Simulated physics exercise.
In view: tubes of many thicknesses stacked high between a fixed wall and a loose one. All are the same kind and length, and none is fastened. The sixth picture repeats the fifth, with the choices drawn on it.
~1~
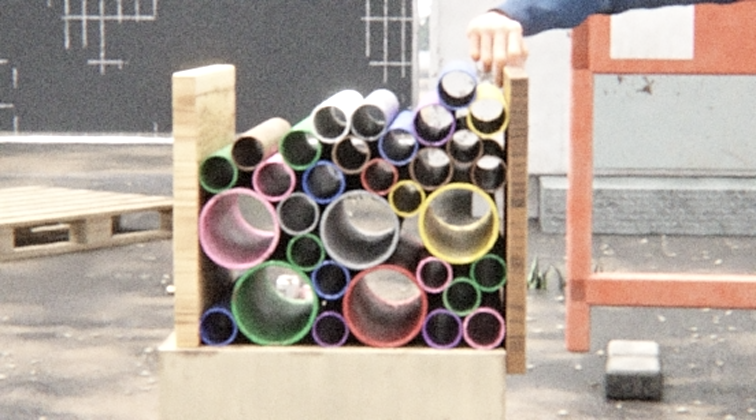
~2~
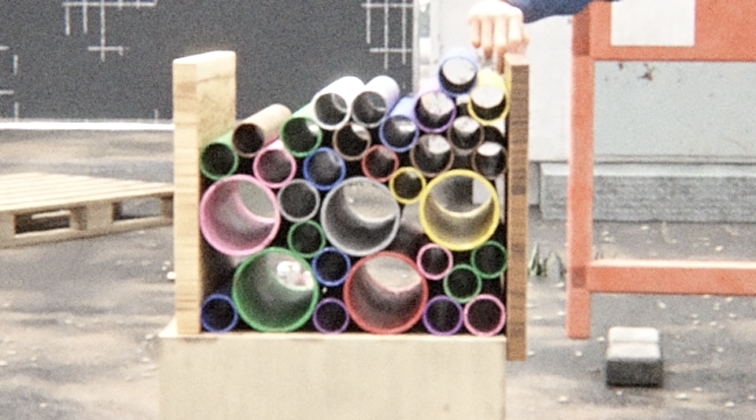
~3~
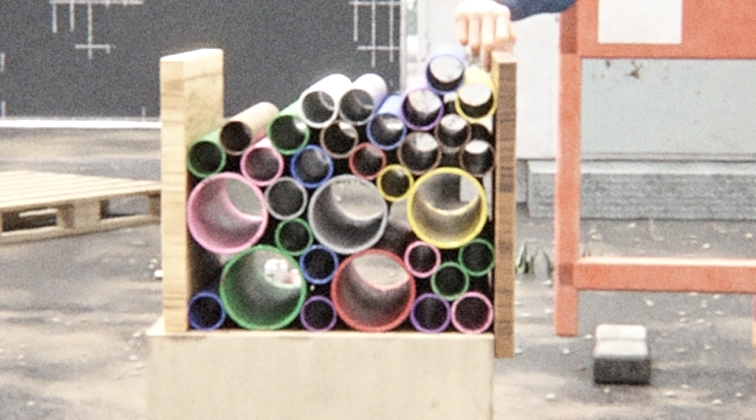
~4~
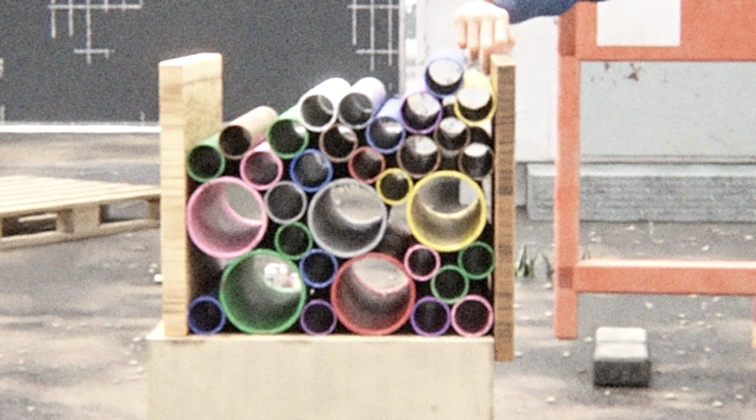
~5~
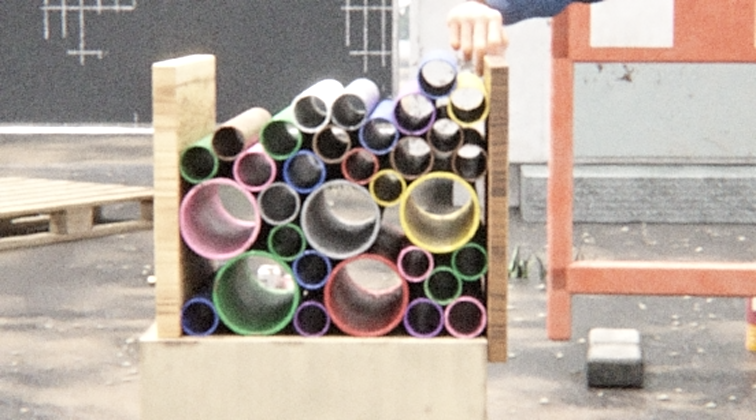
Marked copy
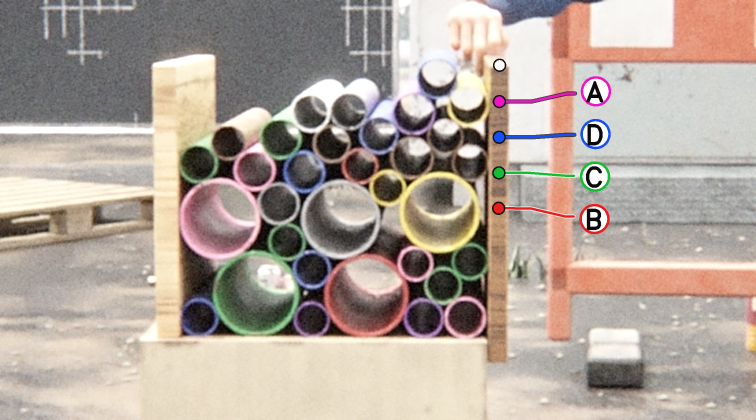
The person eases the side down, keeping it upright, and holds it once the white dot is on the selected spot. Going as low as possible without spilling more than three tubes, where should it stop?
C is the limit.
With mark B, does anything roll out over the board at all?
Yes, at B.
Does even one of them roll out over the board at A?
At A: No.
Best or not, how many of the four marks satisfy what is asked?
Three of the four.
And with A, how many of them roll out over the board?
With A, none.
On the marked copy, A at (499, 102); B at (499, 208); C at (499, 173); D at (499, 137); the white dot at (500, 65).
Taking C. A third of the way, top of the board (489, 120).
Two thirds of the way, top of the board (489, 172).
When it is over, top of the board (489, 172), two out over the board.
As for the rest, A none out over the board; B more than three out over the board; D none out over the board.
